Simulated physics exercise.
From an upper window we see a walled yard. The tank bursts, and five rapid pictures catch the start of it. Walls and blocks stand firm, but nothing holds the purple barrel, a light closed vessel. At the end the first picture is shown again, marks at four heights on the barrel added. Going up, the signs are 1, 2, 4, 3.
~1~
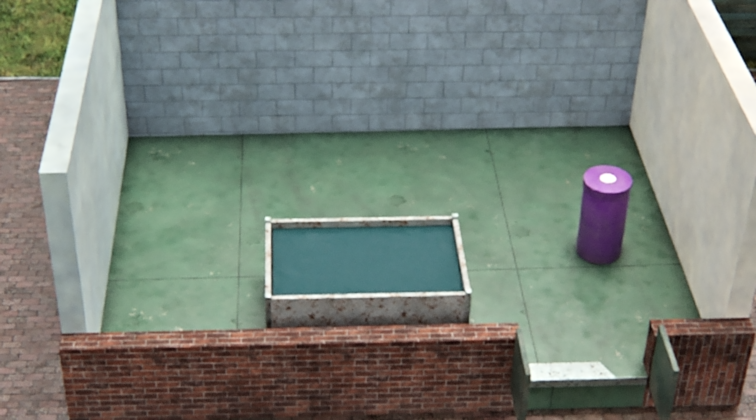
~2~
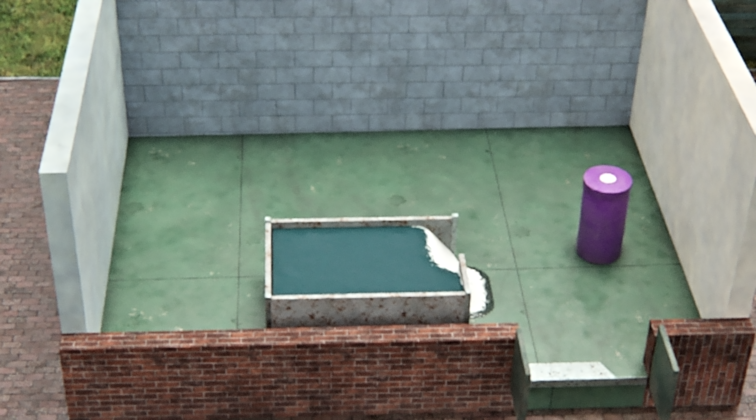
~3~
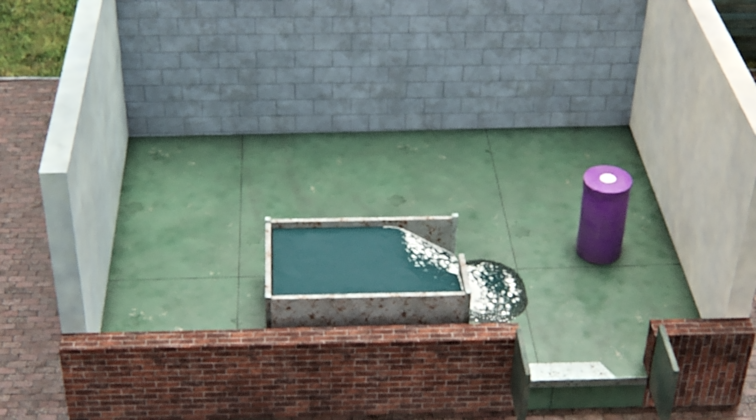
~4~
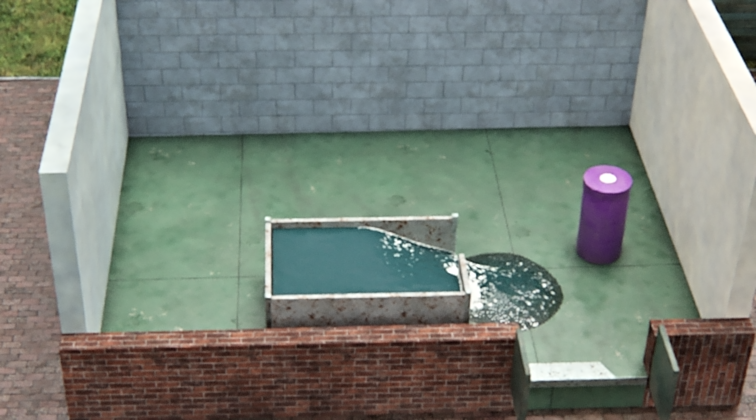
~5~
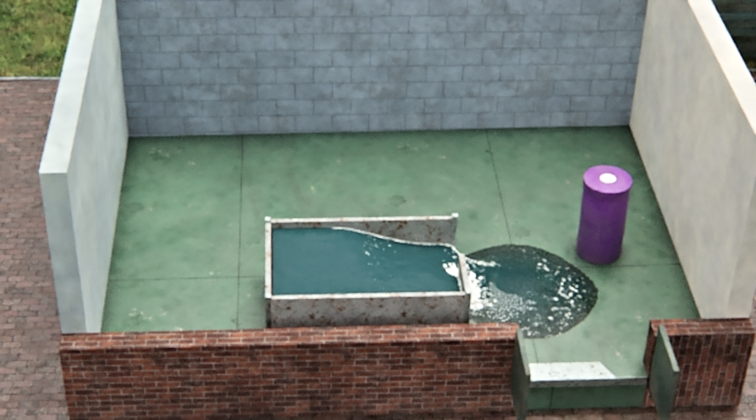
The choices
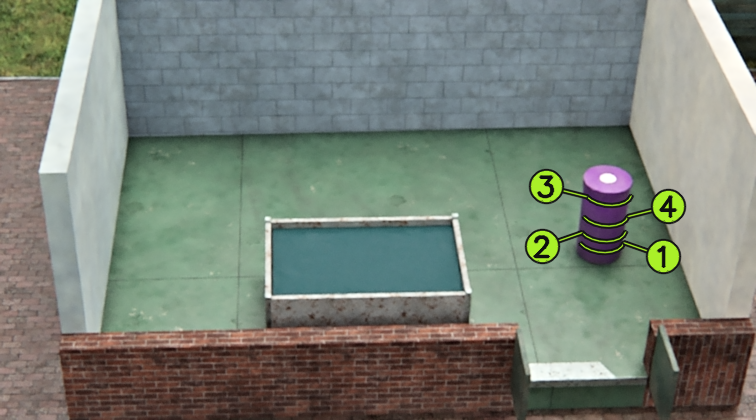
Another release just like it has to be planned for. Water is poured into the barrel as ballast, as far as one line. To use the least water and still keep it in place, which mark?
Choose 2.
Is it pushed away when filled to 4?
No.
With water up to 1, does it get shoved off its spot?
Yes, it does.
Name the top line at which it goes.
1 it is.
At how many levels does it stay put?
Three of the four.
In lime, 1 at (605, 252); 2 at (606, 241); 3 at (612, 205); 4 at (609, 226); from the bottom up 1, 2, 4, 3.
With 1, it is pushed about its own width away.
With 2, it does not move.
With 3, it does not move.
With 4, it does not move.
